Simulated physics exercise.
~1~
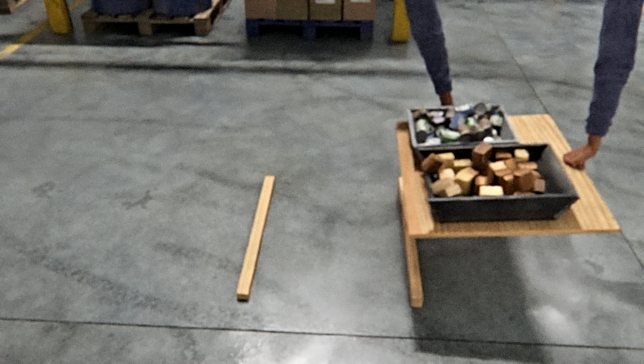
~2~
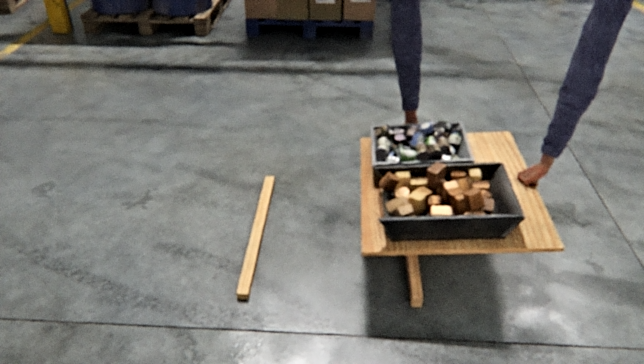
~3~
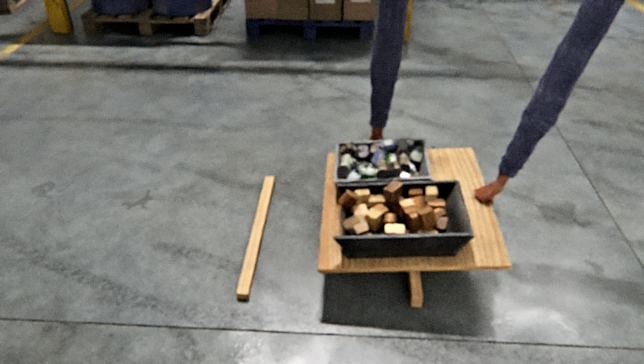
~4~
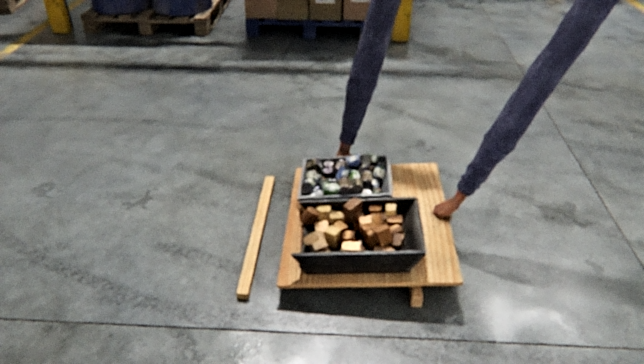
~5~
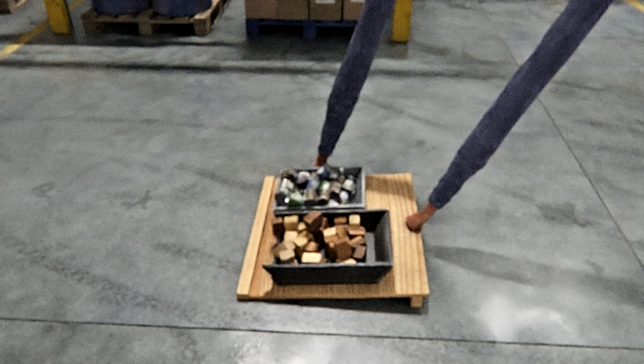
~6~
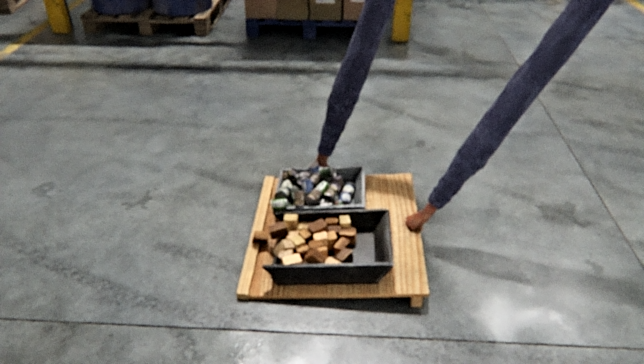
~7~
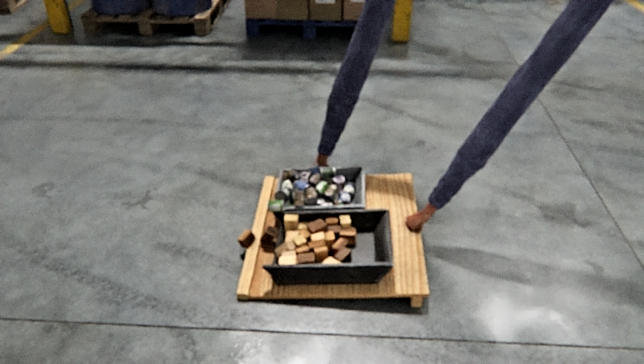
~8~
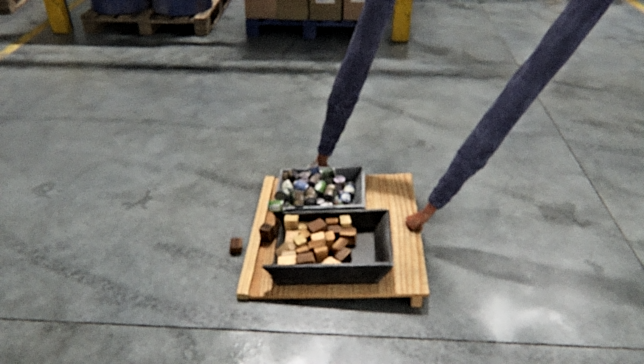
The footage shows two hands lowering a wooden board leftward to a batten on the floor, carrying a black crate of wooden blocks and a grey crate of small tins; it stops abruptly, the contents slide left, and a few blocks spill out, one ending beyond the batten.
